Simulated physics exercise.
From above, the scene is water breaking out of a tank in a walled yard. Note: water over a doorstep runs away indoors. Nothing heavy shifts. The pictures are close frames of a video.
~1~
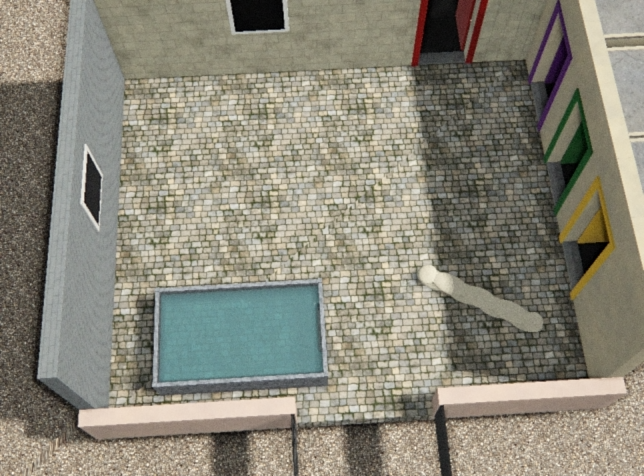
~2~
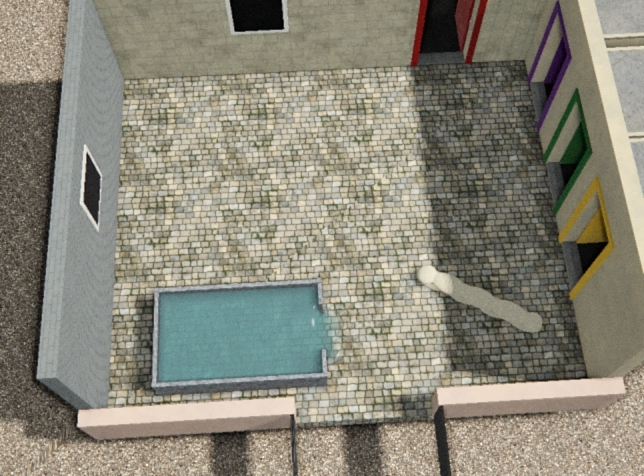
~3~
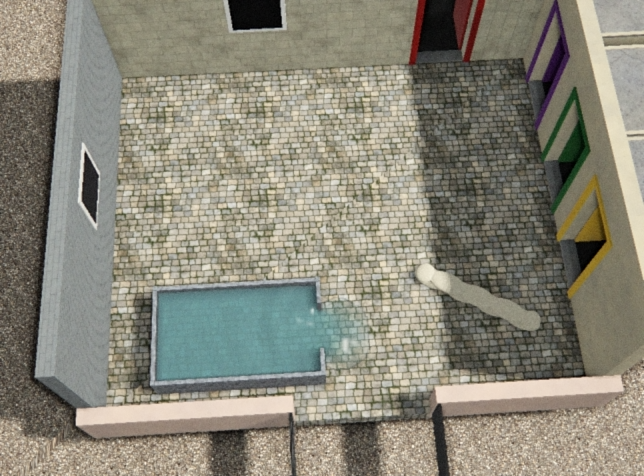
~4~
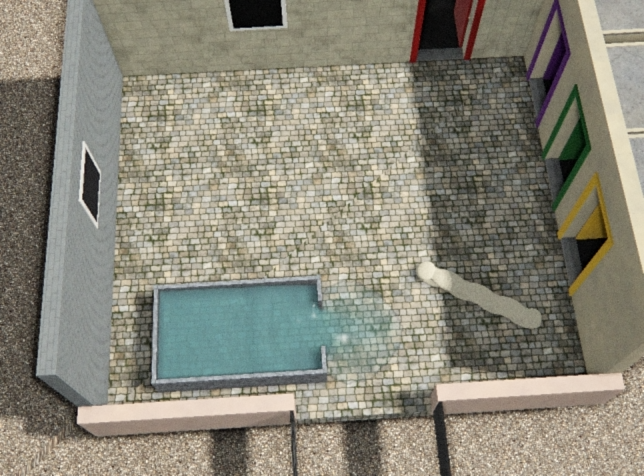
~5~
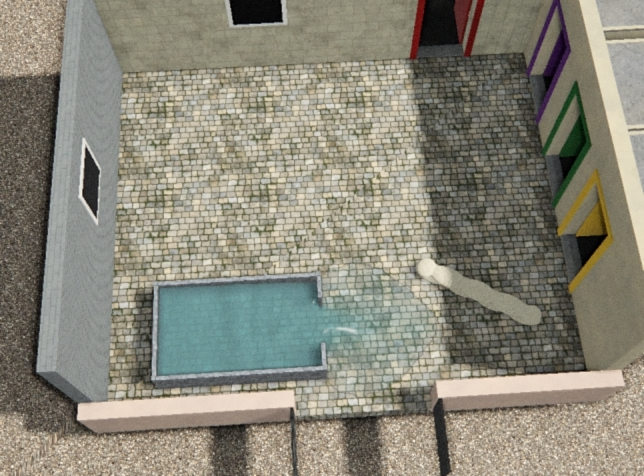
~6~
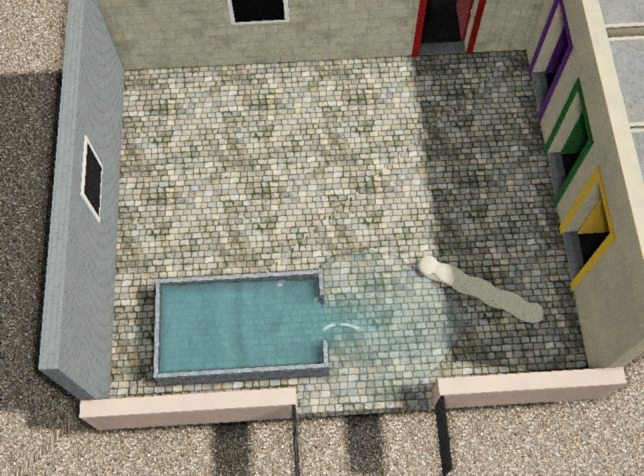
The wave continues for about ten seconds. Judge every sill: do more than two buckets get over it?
Verdict: Purple door - two or fewer get over; red door - more than two get over; yellow door - two or fewer get over; green door - two or fewer get over.
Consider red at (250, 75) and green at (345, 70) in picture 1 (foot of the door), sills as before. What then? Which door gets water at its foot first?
The yellow door comes first.
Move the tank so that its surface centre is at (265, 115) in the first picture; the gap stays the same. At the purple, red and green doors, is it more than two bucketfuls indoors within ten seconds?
Going through them, purple overshoots, red overshoots and green overshoots.
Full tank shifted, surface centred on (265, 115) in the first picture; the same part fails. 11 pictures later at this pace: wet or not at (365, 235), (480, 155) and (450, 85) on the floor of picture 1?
Taking the three spots in that order, I'd say spared, then drenched, then drenched.
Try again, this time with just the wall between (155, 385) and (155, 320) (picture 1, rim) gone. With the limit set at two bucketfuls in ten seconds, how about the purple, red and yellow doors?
So, taking them in turn: Purple door doesn't reach it, red door doesn't reach it, yellow door doesn't reach it.
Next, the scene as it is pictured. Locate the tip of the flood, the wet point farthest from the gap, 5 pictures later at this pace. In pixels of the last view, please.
My estimate: Roughly (556, 348).
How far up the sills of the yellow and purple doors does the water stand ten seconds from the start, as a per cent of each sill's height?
The first comes to about 40 percent, the second to about 100 percent.
A moment on, water covers 15 % of the floor; the purple door not reached, the red door not reached, the yellow door not reached, the green door not reached.
Next, water covers 20 % of the floor; the purple door not reached, the red door not reached, the yellow door not reached, the green door not reached.
Then, water covers 30 % of the floor; the purple door not reached, the red door not reached, the yellow door wet at the sill, nothing in, the green door wet at the sill, nothing in.
Later, water covers 40 % of the floor; the purple door wet at the sill, nothing in, the red door under two buckets in, the yellow door under two buckets in, the green door under two buckets in.
In the end, water covers 55 % of the floor; the purple door under two buckets in, the red door over two buckets in, the yellow door under two buckets in, the green door under two buckets in.
